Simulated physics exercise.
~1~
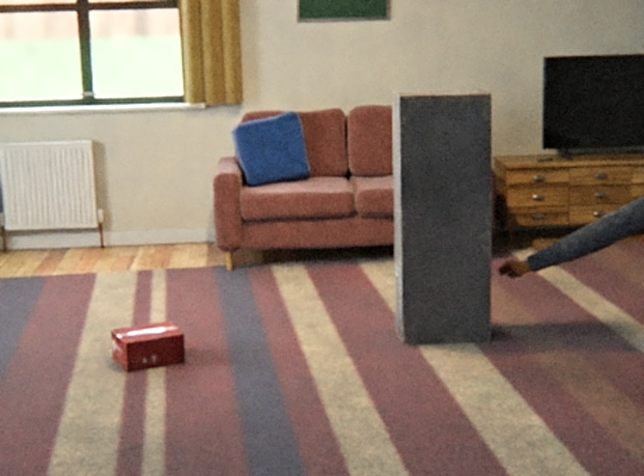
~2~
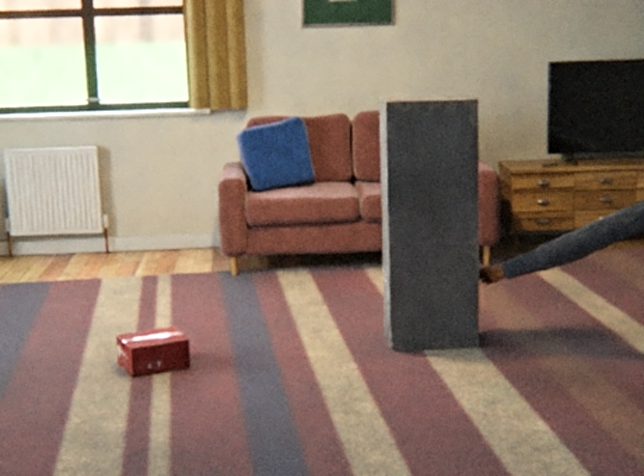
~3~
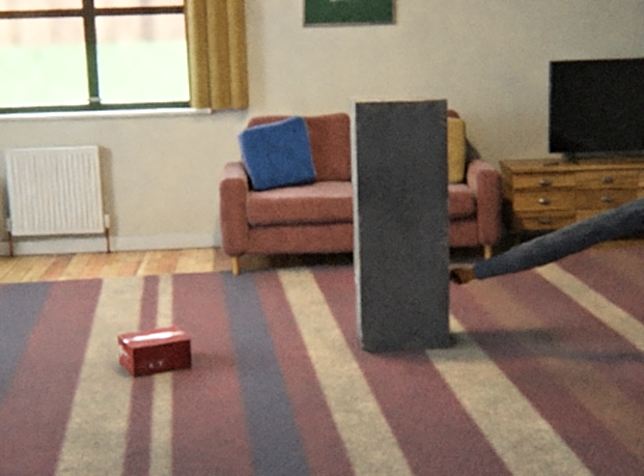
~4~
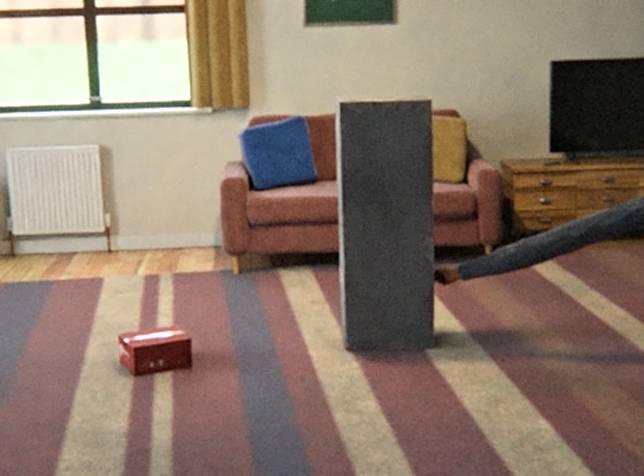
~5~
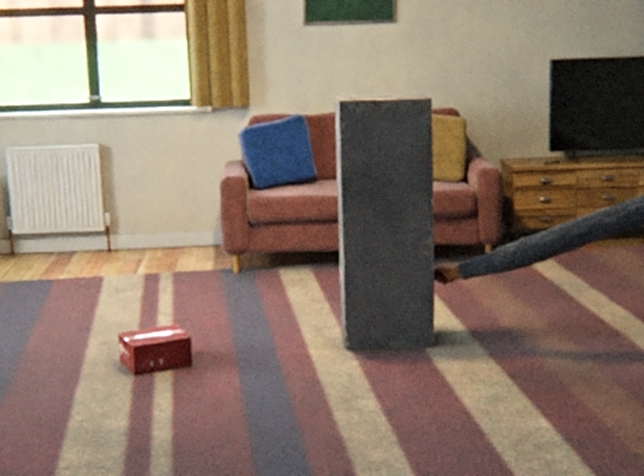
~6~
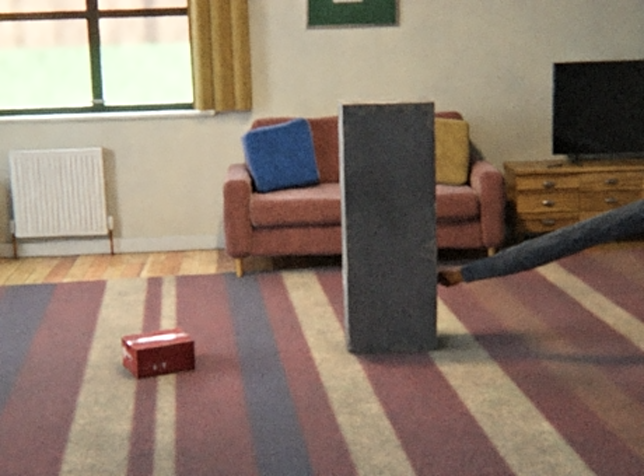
A tall grey box stands upright on a striped carpet in a living room, seen from across the floor by a slightly swaying camera. A small red box sits to its left, and behind are a reddish sofa with a blue cushion, a radiator under a window, and a television on a wooden cabinet. An arm reaches in from the right and its hand pushes the grey box low on its side. The box slides a short way left, staying upright and uncovering a yellow cushion. It then stops, still standing, with the hand beside it and the red box unmoved.
